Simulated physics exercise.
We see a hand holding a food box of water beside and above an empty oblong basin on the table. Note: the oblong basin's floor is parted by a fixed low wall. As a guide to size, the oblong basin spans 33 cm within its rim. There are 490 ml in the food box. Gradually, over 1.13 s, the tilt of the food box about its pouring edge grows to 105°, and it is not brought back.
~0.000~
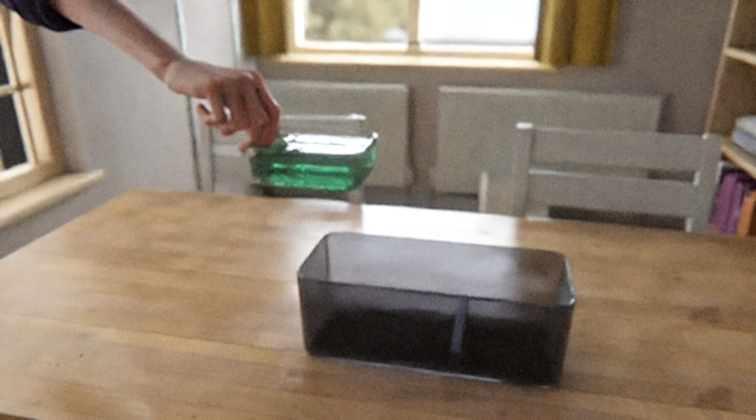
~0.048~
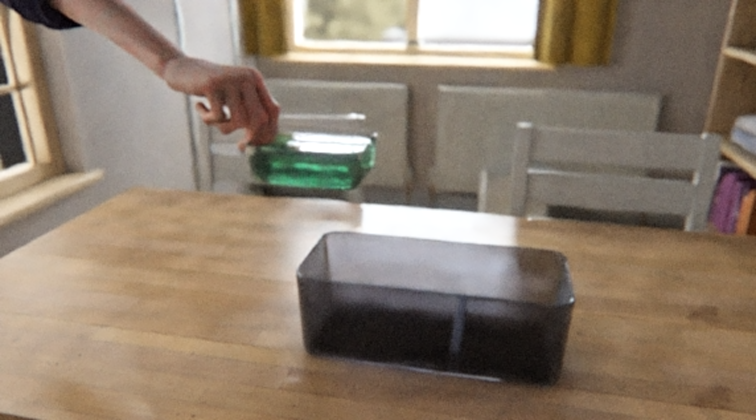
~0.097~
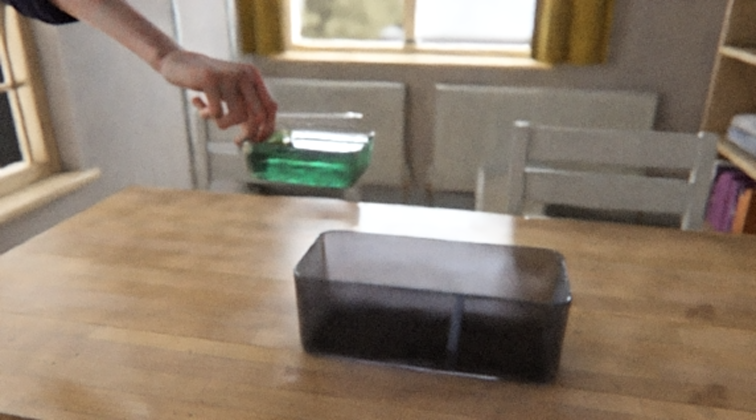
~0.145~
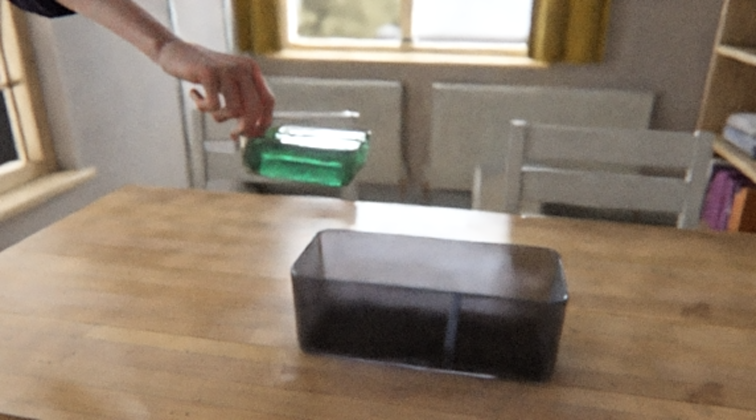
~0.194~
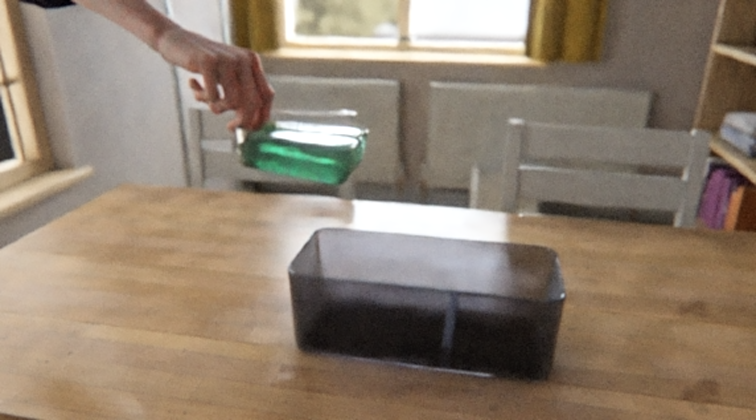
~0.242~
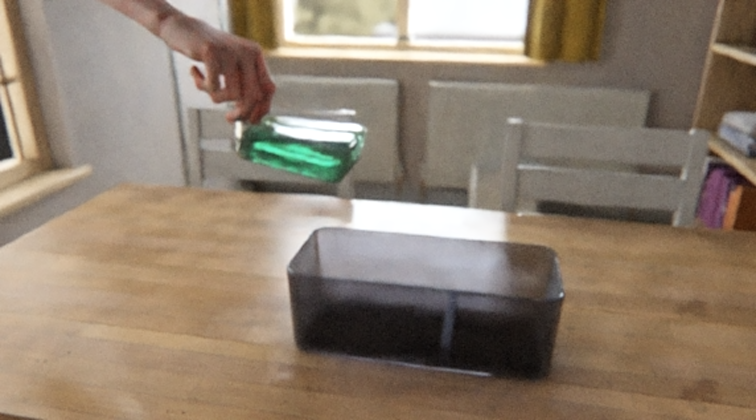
A hand at the upper left holds a clear food box of green liquid nearly level, above and beside an empty, dark see-through basin on a wooden table. The hand then gradually tilts the box, its right side dipping slightly lower while the green liquid shifts inside.
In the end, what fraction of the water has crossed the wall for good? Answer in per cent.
In the end about 44 per cent has crossed for good.
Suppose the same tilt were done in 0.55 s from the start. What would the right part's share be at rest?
That would be about 50 in a hundred, I'd say.
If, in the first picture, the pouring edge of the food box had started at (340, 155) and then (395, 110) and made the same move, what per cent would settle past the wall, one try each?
Result: 15 per cent, then 65 per cent.
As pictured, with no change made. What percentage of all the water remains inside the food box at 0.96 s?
Roughly 3 percent remains.
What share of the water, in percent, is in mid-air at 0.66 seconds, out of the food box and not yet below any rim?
About 54 per cent.
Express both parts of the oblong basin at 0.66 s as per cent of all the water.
18 per cent left and 0 right, roughly.
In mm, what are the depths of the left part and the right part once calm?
Left part about 10 mm deep, right part about 14 mm deep.
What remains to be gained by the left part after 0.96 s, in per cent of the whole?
Close to 10% of the whole.
By 0.66 s the tilt is 66° and 26 per cent is still to pour, 19 is left of the wall and 0 right of it.
By 0.96 s the tilt is 100° and 3 per cent is still to pour, 41 is left of the wall and 44 right of it.
By 1.28 s the tilt is 105° and 0 per cent is still to pour, 50 is left of the wall and 44 right of it.
By 1.63 s the tilt is 105° and 0 per cent is still to pour, 50 is left of the wall and 44 right of it.
At rest 50 per cent lies left of the wall, 44 right of it and 6 outside.
